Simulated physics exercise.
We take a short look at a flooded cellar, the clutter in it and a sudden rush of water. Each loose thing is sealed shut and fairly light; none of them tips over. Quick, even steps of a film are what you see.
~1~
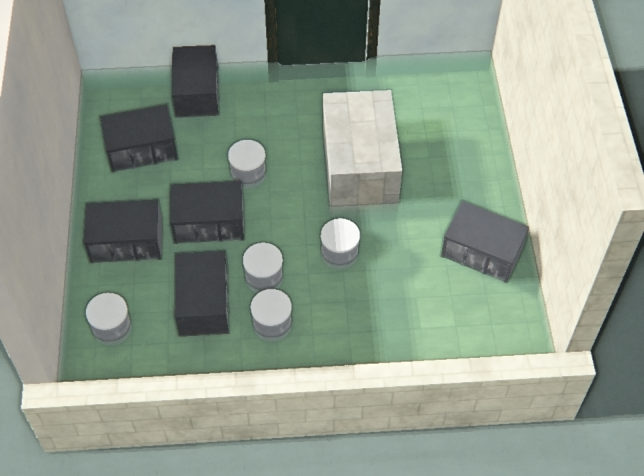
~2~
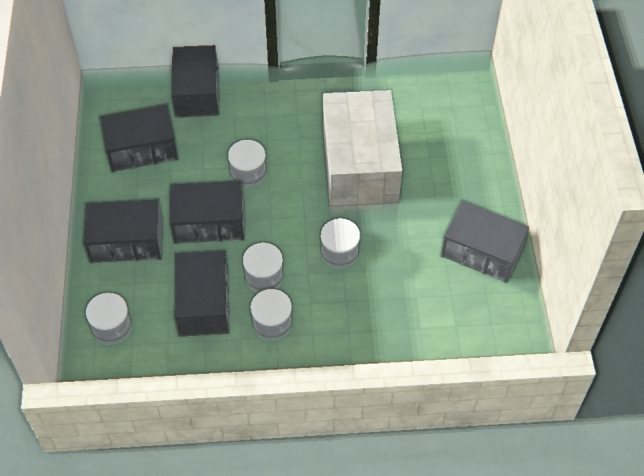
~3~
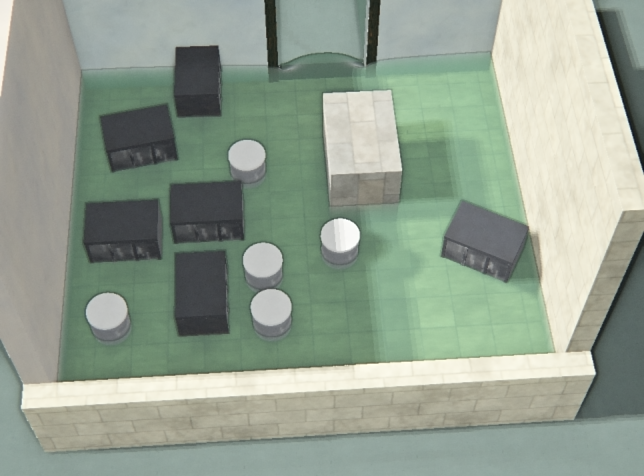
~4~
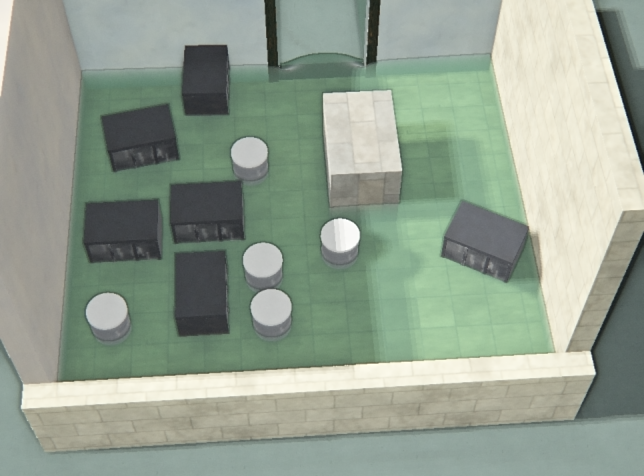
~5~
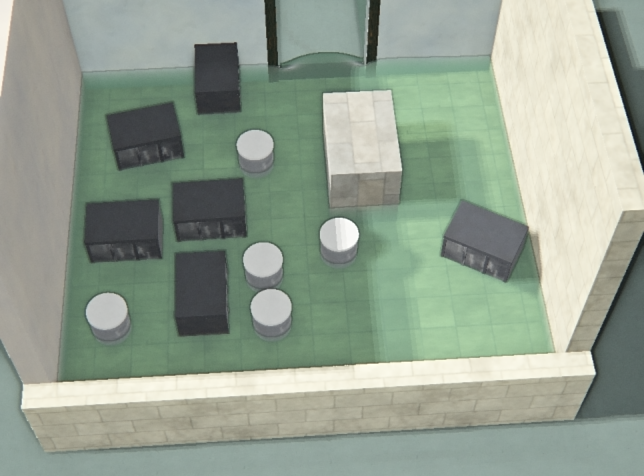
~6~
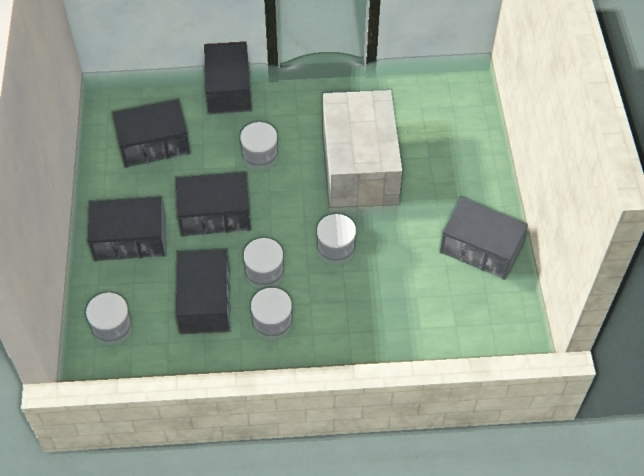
Dark crates and pale round pails drifting slightly in a flooded, green-floored cellar after the dark door at the back opens.
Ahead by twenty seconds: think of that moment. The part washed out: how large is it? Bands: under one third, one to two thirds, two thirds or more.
One to two thirds.
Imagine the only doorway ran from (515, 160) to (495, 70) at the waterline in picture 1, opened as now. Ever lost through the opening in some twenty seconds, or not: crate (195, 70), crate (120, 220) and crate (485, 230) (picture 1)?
My answer, each in turn: Not lost, not lost, lost.
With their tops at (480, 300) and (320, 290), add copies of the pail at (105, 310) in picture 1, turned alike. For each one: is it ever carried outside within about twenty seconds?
Following the list, the first is never leaving and the second is never leaving.
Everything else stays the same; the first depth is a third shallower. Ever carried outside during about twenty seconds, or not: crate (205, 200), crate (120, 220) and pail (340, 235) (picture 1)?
Result per object, as listed: Washed away / retained / retained.
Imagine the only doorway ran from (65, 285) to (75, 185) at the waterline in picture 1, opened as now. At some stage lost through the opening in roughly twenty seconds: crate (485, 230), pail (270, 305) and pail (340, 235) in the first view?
Going through them in turn: Remains behind; escaped; escaped.
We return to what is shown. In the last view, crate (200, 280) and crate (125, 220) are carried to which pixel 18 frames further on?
They should end up near (211, 247) and (143, 173) respectively.
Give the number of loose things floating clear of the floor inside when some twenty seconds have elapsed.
The count comes to 5.
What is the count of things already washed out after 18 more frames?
2 in all.
A moment on, 0 of 11 are out; 11 afloat.
Next, 2 of 11 are out; 9 afloat.
Later, 4 of 11 are out; 7 afloat.
In the end, 6 of 11 are out; 5 afloat.
